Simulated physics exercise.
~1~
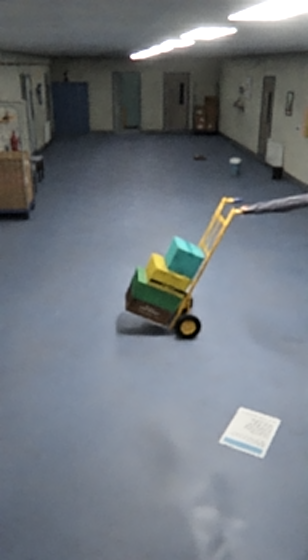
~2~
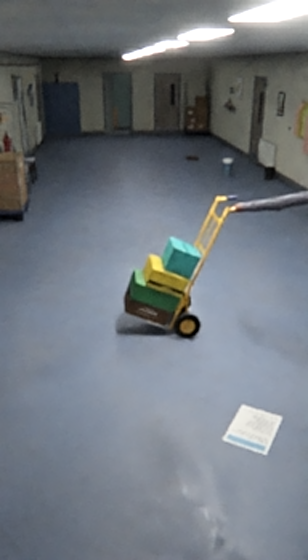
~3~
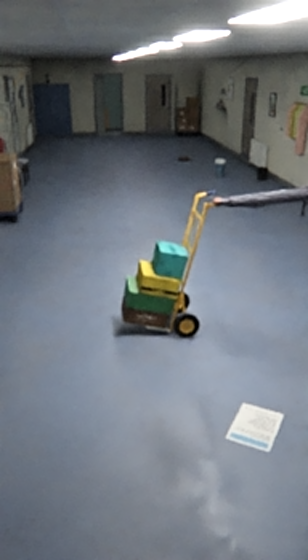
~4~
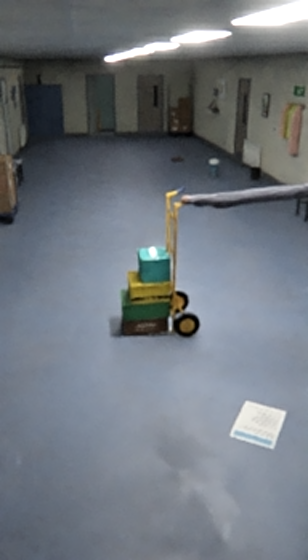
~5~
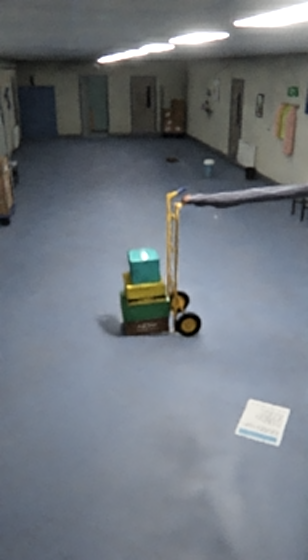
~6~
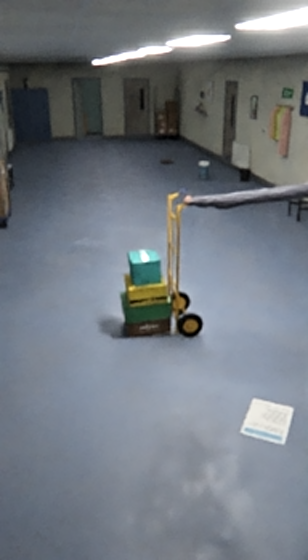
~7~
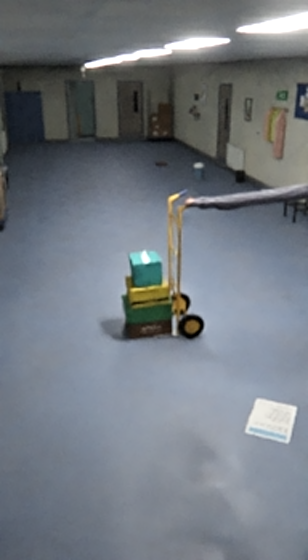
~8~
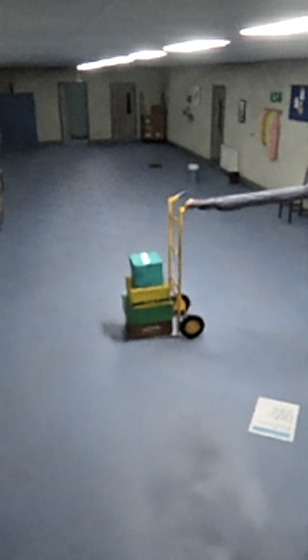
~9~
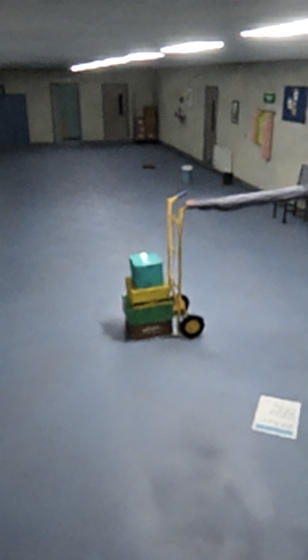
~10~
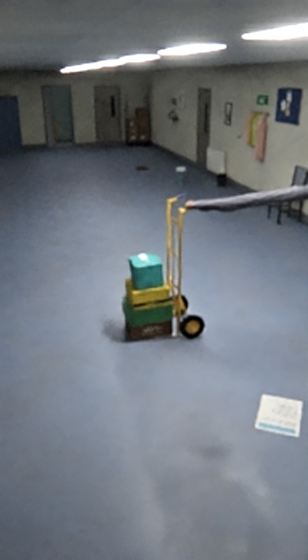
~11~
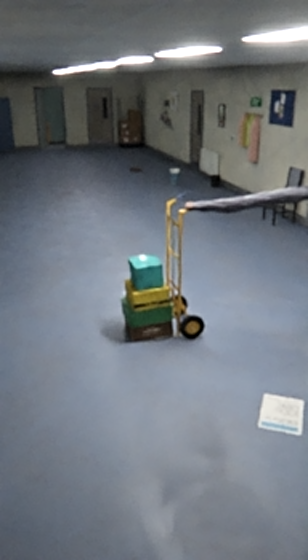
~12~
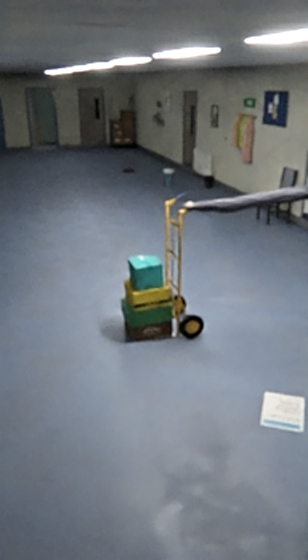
A yellow sack truck stacked with a brown parcel, a green tote, a yellow box and a turquoise box was tipped upright by a dark arm at the right, and the whole load settled still stacked on the blue floor, nothing falling.
